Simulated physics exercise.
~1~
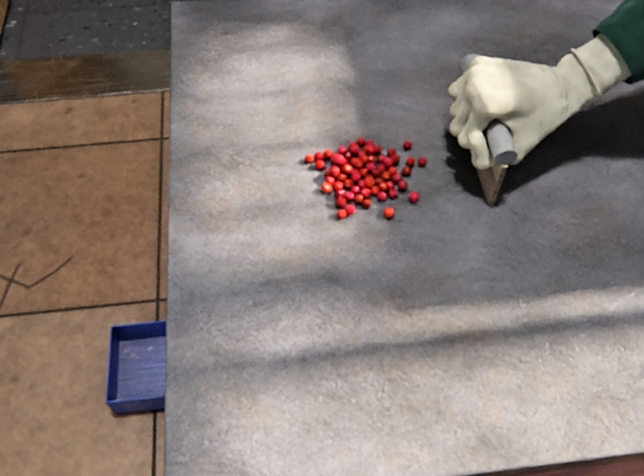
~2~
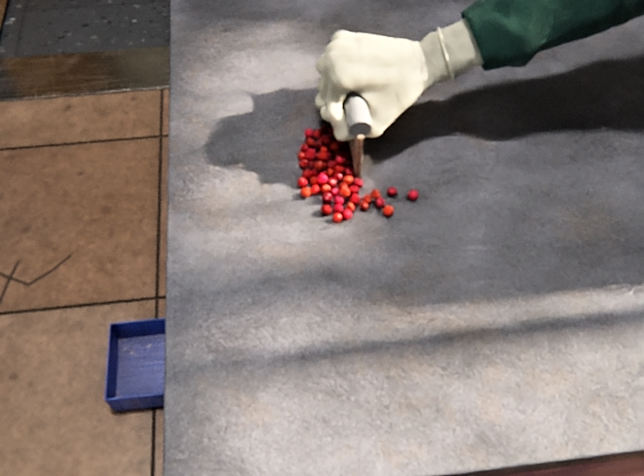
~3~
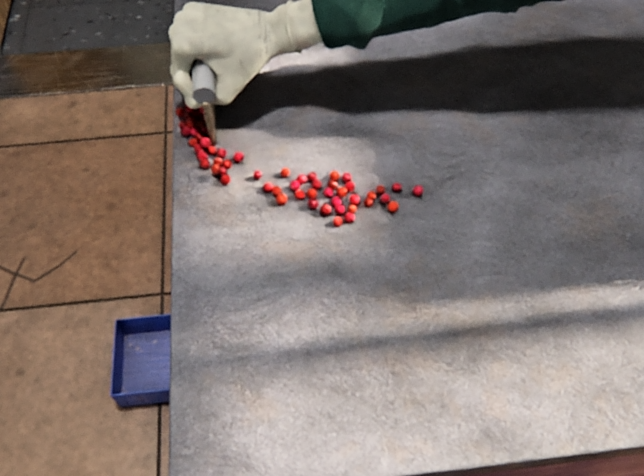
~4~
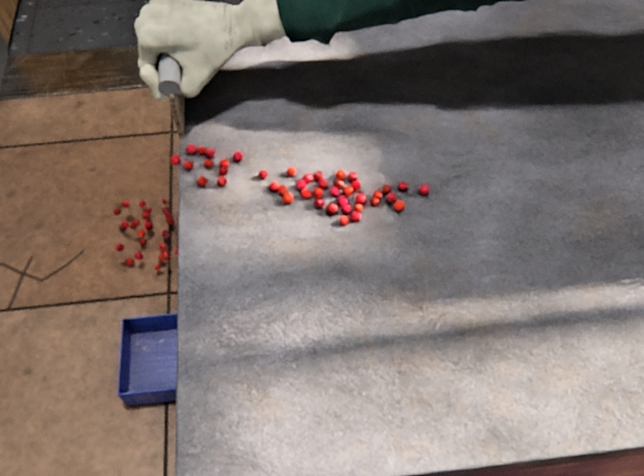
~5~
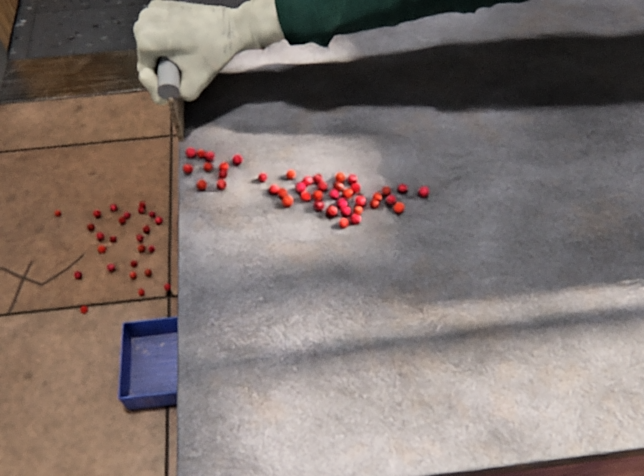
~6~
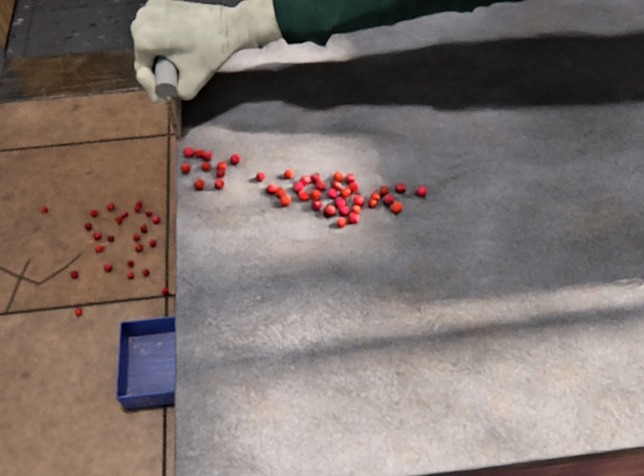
A gloved hand pushed a scraper left through a pile of red cranberries on a gray tabletop and stopped at the edge, sending some over onto the tiled floor, where they scattered and missed the blue tin while most stayed on top.
